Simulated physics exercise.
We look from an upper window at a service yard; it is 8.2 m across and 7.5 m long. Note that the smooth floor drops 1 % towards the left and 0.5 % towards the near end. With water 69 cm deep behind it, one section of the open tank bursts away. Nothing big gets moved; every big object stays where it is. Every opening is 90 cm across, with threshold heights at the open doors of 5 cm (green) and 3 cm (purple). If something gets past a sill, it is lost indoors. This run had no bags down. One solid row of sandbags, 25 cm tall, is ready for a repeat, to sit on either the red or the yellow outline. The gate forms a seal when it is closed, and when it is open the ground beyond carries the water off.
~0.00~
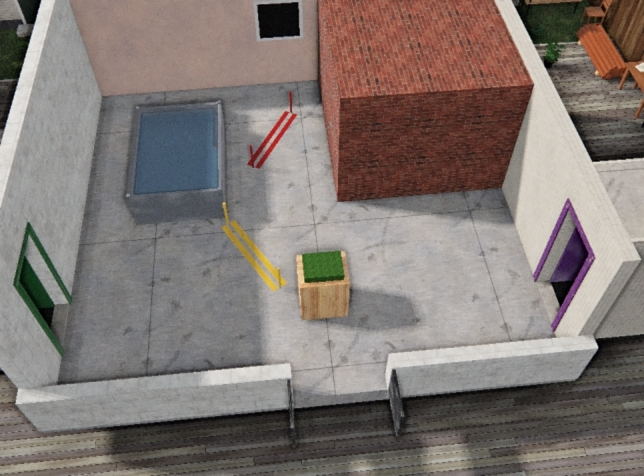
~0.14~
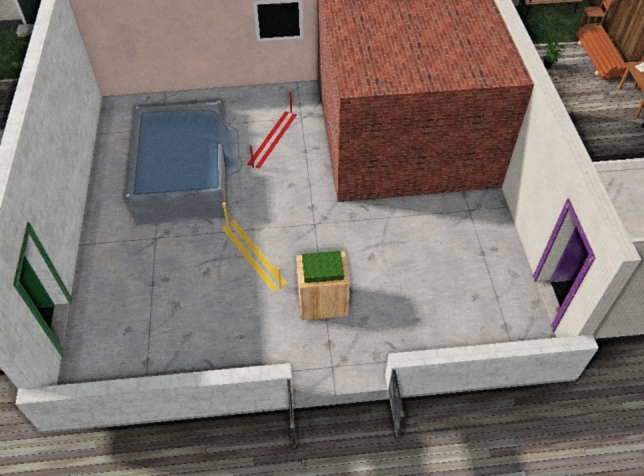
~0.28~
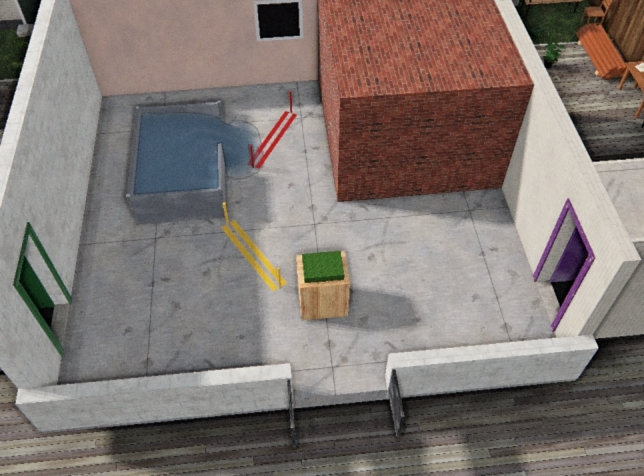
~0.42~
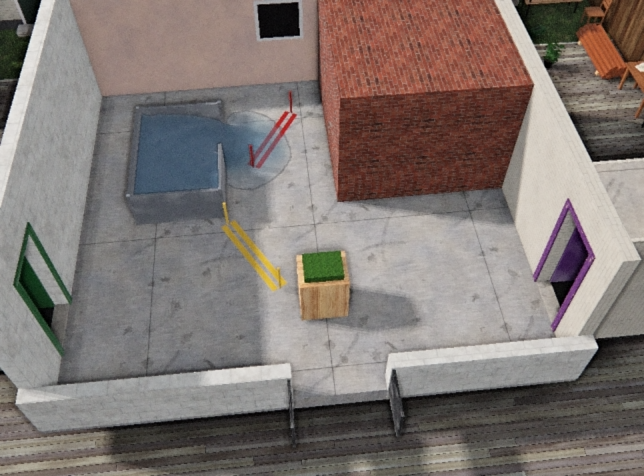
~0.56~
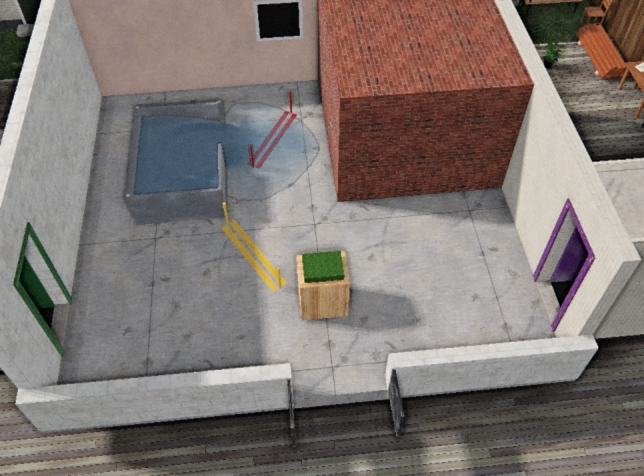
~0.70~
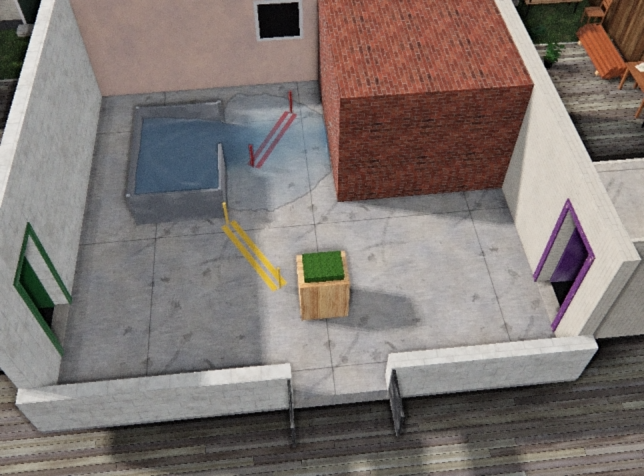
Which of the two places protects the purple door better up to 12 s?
The red place.
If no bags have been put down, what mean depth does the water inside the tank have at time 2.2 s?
Roughly 35 centimetres deep.
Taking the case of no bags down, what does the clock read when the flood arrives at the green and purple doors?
Green: 6.0 s; purple: 6.0 s.
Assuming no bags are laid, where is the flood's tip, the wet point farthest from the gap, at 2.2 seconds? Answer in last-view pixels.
Roughly at (388, 281).
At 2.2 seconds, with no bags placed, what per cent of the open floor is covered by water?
20 %.
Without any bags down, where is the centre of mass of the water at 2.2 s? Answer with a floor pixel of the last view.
Centre estimate: Near (243, 154).
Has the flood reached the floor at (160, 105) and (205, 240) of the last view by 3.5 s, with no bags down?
Respectively: Covered and covered.
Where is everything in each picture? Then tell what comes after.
The open tank at (177, 150) is whole and still, 69 cm deep, in the first frame.
Water pours out at (221, 143) and has run 0.7 m, to (231, 129); typically 6 cm deep outside, 69 cm at the open tank's back, in the second frame.
The front is at (245, 124), 0.9 m from the gap at (221, 144); 1.0 m2 of floor is under water; 69 cm left at the back of the open tank, in the third frame.
The front is at (287, 156), 1.4 m from the gap at (222, 145); 2.1 m2 of floor is under water; 67 cm left at the back of the open tank, in the fourth frame.
Water pours out at (222, 144) and has run 1.9 m, to (315, 148); typically 6 cm deep outside, 60 cm at the open tank's back, in the fifth frame.
The front is at (330, 168), 2.3 m from the gap at (221, 144); 5.3 m2 of floor is under water; 58 cm left at the back of the open tank, in the sixth frame.
After 1.4 s water covers 15 % of the floor and is deepest (46 cm) near (317, 83) in the run without bags; in at the purple door, 0 L with no bags, 0 L with the row on red, 0 L on yellow.
After 2.2 s water covers 20 % of the floor and is deepest (42 cm) near (317, 83) in the run without bags; in at the purple door, 0 L with no bags, 0 L with the row on red, 0 L on yellow.
After 3.5 s water covers 45 % of the floor and is deepest (24 cm) near (301, 84) in the run without bags; in at the purple door, 0 L with no bags, 0 L with the row on red, 0 L on yellow.
After 7.0 s water covers 80 % of the floor and is deepest (15 cm) near (54, 409) in the run without bags; in at the purple door, 0 L with no bags, 0 L with the row on red, 1 L on yellow.
After 12.0 s water covers 95 % of the floor and is deepest (13 cm) near (72, 293) in the run without bags; in at the purple door, 3 L with no bags, 2 L with the row on red, 26 L on yellow.
